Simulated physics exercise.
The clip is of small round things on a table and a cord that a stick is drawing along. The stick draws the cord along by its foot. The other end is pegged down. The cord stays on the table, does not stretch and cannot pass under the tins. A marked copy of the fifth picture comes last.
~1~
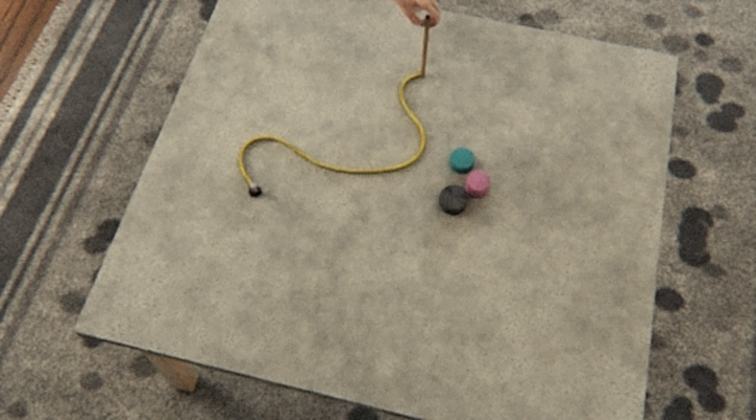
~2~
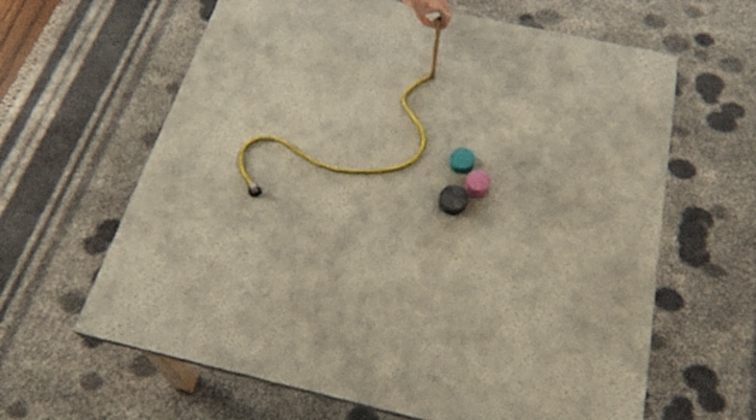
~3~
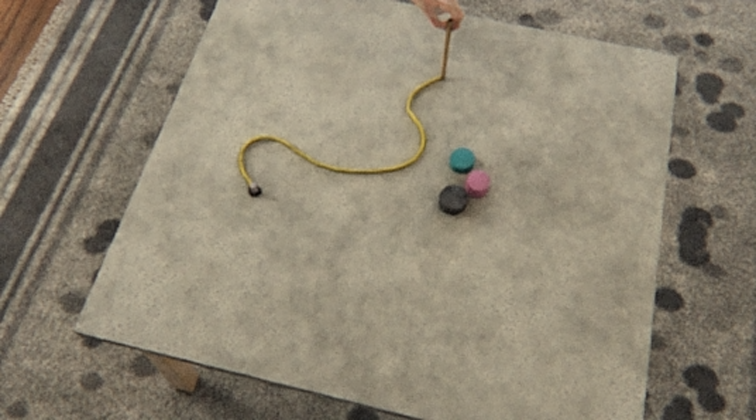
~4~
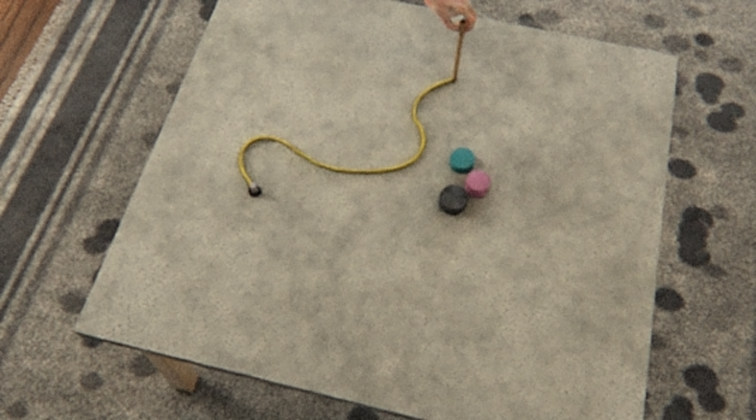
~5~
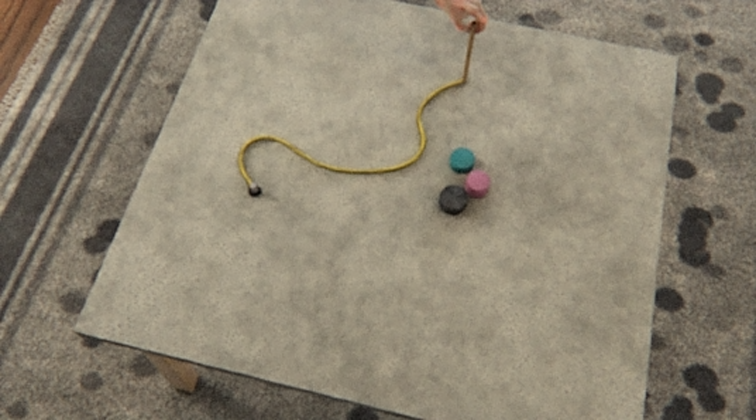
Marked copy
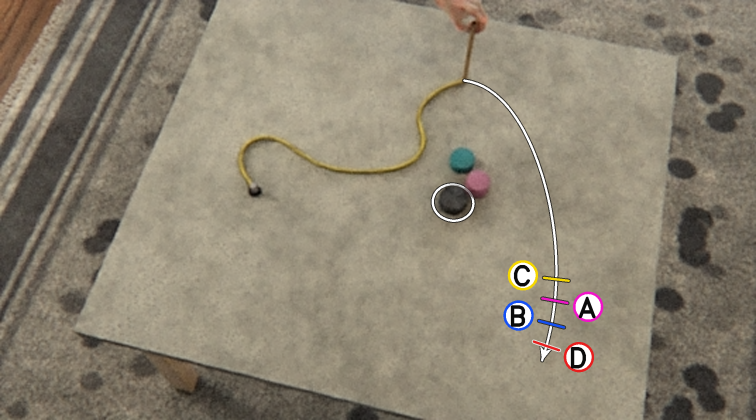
The clip opens on a yellow cord curving across a gray table, one end pegged down at the left, with turquoise, pink and black round tins clustered nearby. A hand holding a thin stick at the cord's other end moves steadily a short way right, drawing that end along and straightening its upper bend slightly.
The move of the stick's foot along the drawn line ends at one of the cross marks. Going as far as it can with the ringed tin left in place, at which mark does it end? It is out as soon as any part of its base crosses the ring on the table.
It can go as far as A.
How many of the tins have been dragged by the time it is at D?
By then, three.
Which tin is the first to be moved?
The turquoise one.
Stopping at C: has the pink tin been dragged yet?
No.
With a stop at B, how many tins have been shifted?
Three.
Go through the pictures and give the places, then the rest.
In the first picture, pink tin (478, 184); turquoise tin (462, 161); black tin (454, 200).
In the second picture, black tin (454, 200); peg (254, 188).
In the third picture, pink tin (478, 184); turquoise tin (462, 161).
In the fourth picture, black tin (454, 200); peg (254, 188).
In the fifth picture, pink tin (478, 184); turquoise tin (462, 161); black tin (454, 200).
On the marked copy, A at (555, 301); B at (552, 324); C at (556, 279); D at (546, 346); the ring at (453, 202); the route from (464, 81) via (549, 200) to (542, 360).
With A. Early on, foot of the stick (527, 137); black tin (454, 200).
Further on, foot of the stick (552, 220); black tin (454, 200).
At the end, foot of the stick (555, 301); pink tin (476, 187); turquoise tin (455, 178); black tin (453, 201); the black tin is still in its ring.
As for the rest, B drags the ringed tin to (447, 213); C is safe but short; D drags the ringed tin to (441, 225).
